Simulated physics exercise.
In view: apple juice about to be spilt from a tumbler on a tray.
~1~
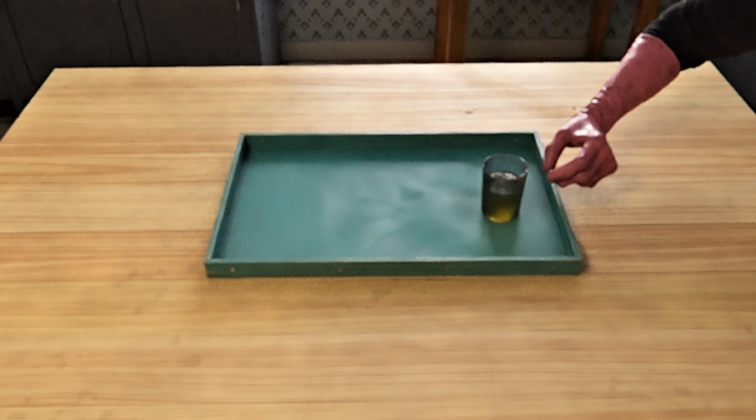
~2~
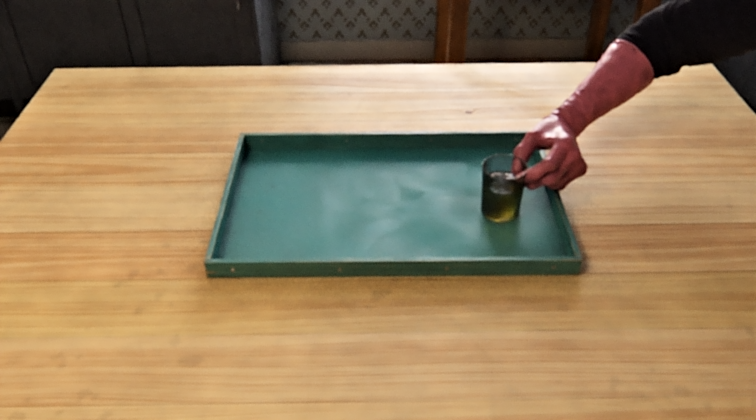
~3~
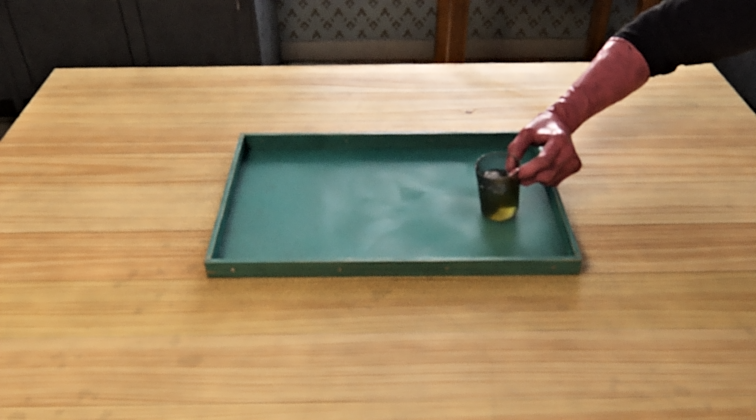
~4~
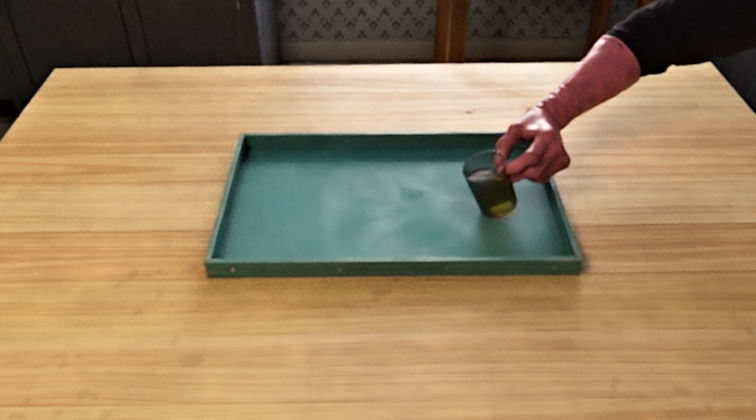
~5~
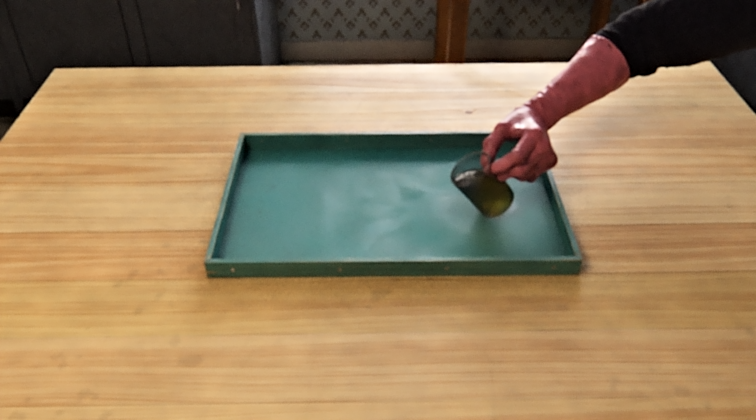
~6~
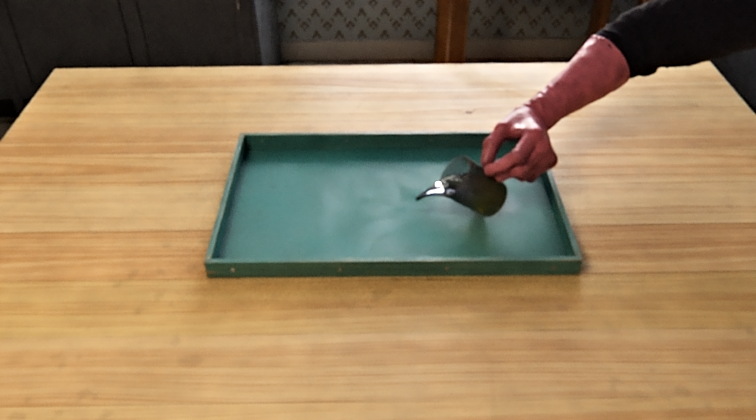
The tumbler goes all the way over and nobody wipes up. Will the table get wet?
It keeps within the tray.
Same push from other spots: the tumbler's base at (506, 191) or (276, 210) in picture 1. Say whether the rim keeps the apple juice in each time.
In the first try it is held by the rim; in the second it escapes from the tray.
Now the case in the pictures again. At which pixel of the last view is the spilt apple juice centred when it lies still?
Near (310, 214).
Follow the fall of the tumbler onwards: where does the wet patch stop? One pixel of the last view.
Near (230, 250).
Shortly, the tumbler lies in the tray; the puddle covers about as much as a plate; none is outside.
Then, the puddle covers about as much as a plate; none is outside.
At the finish, the puddle covers about as much as a tray; none is outside.
